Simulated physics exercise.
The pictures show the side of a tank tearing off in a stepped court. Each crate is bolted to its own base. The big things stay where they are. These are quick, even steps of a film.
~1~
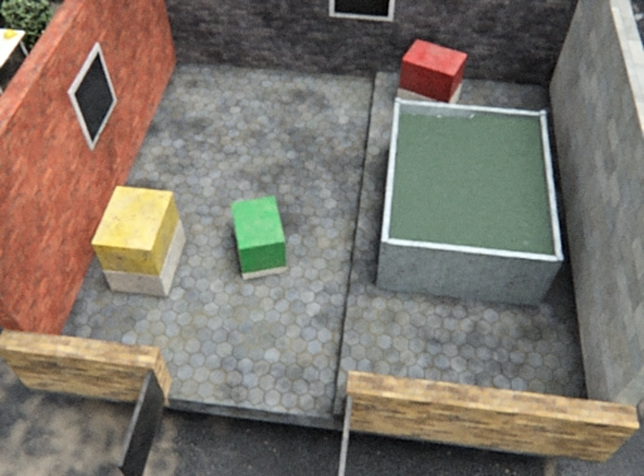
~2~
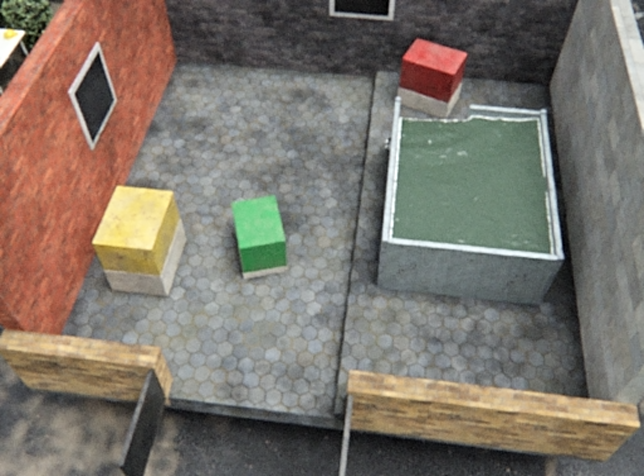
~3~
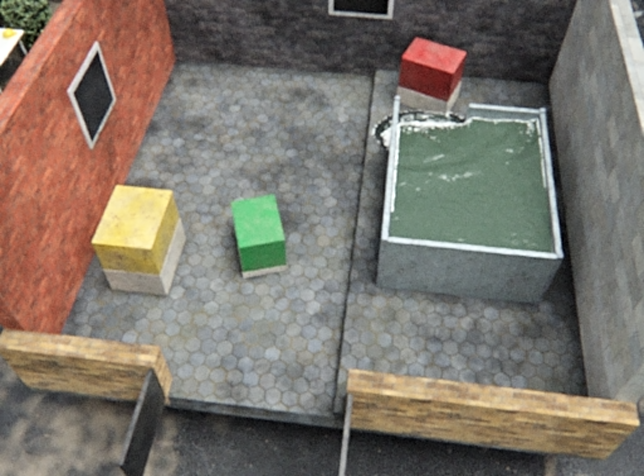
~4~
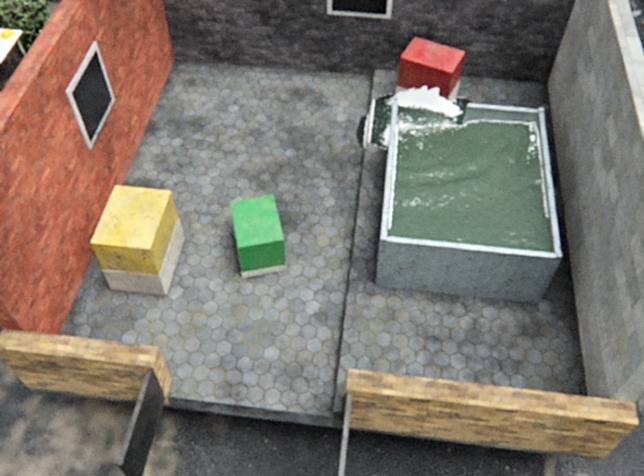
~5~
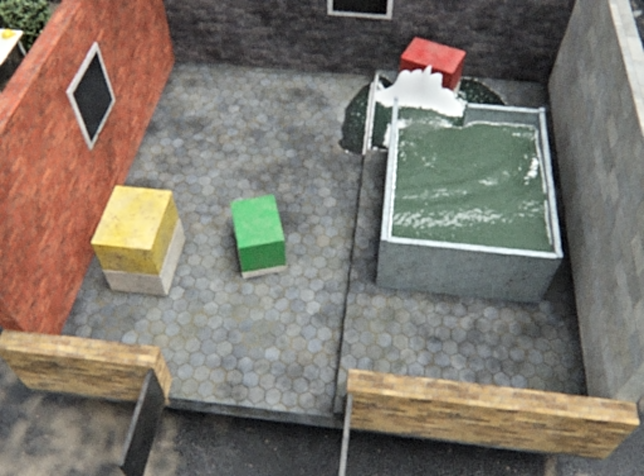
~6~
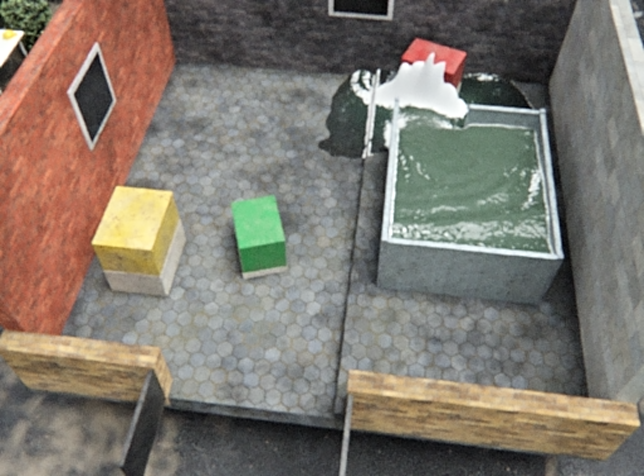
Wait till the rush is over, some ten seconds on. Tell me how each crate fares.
The yellow crate stays dry; the red crate gets wet; the green crate gets wet.
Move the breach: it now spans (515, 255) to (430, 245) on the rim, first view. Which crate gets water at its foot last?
The red-painted one.
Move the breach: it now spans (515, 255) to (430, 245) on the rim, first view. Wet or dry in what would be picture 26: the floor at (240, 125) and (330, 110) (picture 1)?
In that order: Clear, no water.
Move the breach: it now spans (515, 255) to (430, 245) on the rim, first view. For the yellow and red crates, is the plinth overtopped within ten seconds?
One by one: The yellow one is safe, the red one is safe.
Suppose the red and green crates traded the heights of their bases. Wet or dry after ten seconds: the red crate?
The red crate is soaked.
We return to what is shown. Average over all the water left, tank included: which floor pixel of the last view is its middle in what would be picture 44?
Near (354, 195).
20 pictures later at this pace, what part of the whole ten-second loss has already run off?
I make it 0 per cent.
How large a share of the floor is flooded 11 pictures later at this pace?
Roughly 40 per cent.
A moment on, water covers 25 % of the floor; the yellow crate not reached, the red crate water round its plinth, the green crate not reached.
Next, water covers 40 % of the floor; the yellow crate not reached, the red crate water round its plinth, the green crate not reached.
Then, water covers 55 % of the floor; the yellow crate water round its plinth, the red crate water round its plinth, the green crate not reached.
Later, water covers 90 % of the floor; the yellow crate water round its plinth, the red crate water round its plinth, the green crate water round its plinth.
In the end, water covers 95 % of the floor; the yellow crate stayed above the water, the red crate was topped, the green crate was topped.
